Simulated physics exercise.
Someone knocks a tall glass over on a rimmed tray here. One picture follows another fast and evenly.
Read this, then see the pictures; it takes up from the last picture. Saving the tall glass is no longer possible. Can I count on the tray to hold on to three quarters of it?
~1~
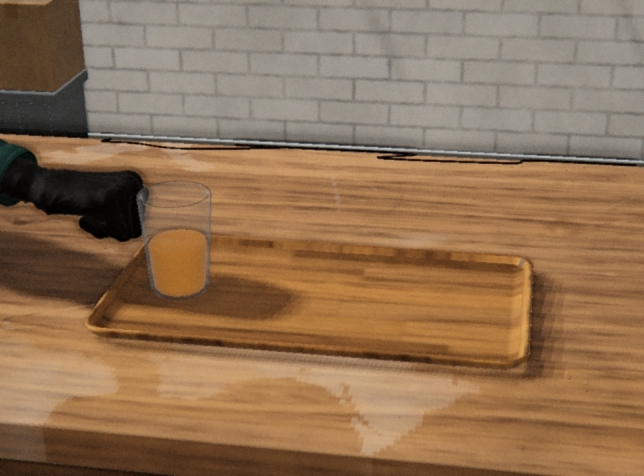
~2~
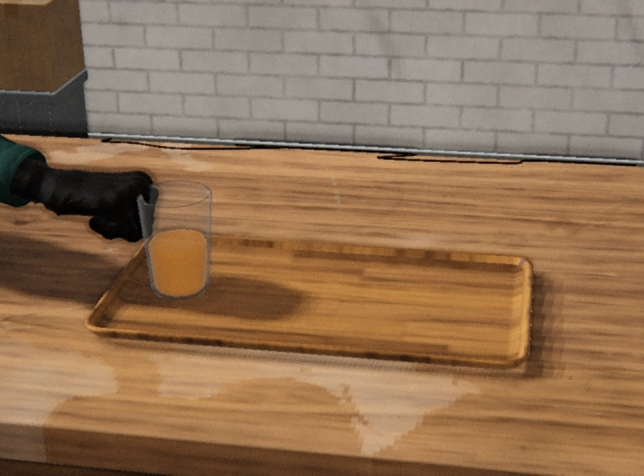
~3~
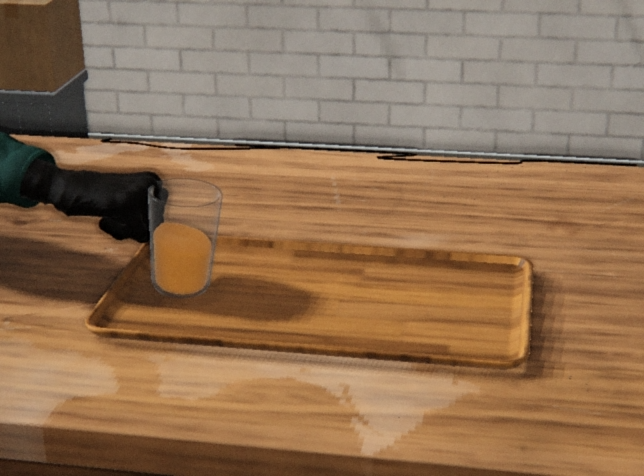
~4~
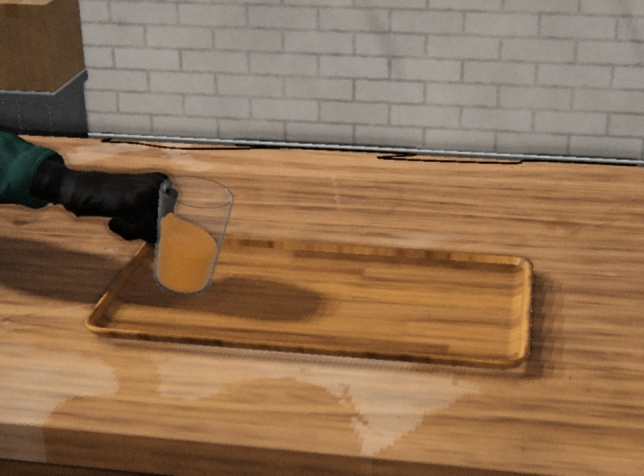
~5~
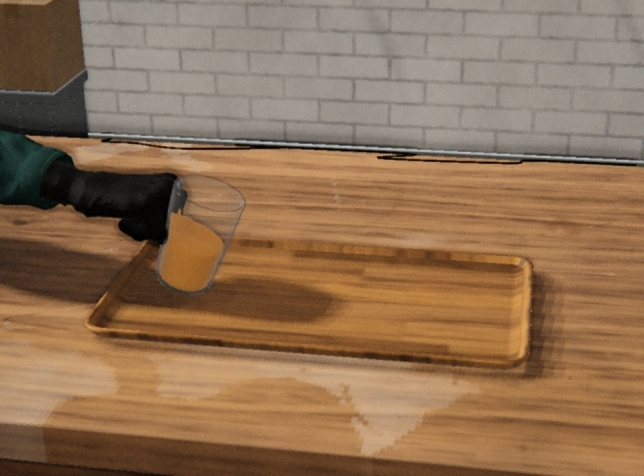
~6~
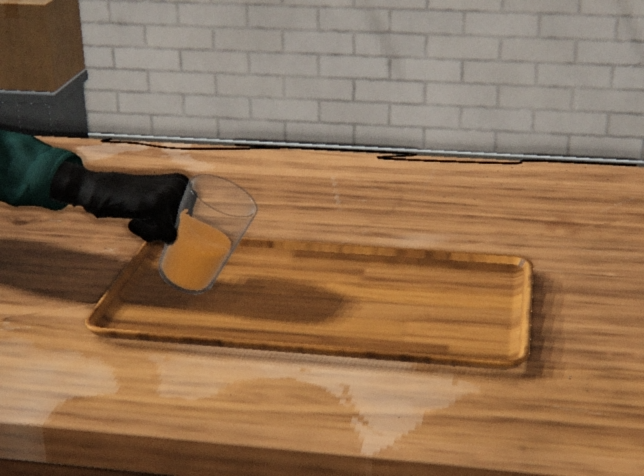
Over a quarter runs off.
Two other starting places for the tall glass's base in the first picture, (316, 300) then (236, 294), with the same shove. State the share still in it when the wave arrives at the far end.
It comes to near 80 percent in the first case and near 55 percent in the second.
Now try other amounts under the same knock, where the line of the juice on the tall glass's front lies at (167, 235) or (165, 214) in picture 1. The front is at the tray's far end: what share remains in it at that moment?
Roughly 40 per cent, then roughly 35 per cent.
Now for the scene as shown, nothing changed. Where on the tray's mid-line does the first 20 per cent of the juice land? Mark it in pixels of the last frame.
Impact centre, mid-line: Approx. (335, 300).
A moment on, the tall glass is falling and 100 per cent is in the glass, 0 on the tray and 0 above or beyond its rim.
Next, the tall glass lies on its side and 75 per cent is in the glass, 9 on the tray and 16 above or beyond its rim.
Then the tall glass lies on its side and 34 per cent is in the glass, 63 on the tray and 3 above or beyond its rim.
Later the tall glass lies on its side and 18 per cent is in the glass, 54 on the tray and 27 above or beyond its rim.
Finally, 67 per cent is held by tray and glass, 33 is off the tray.
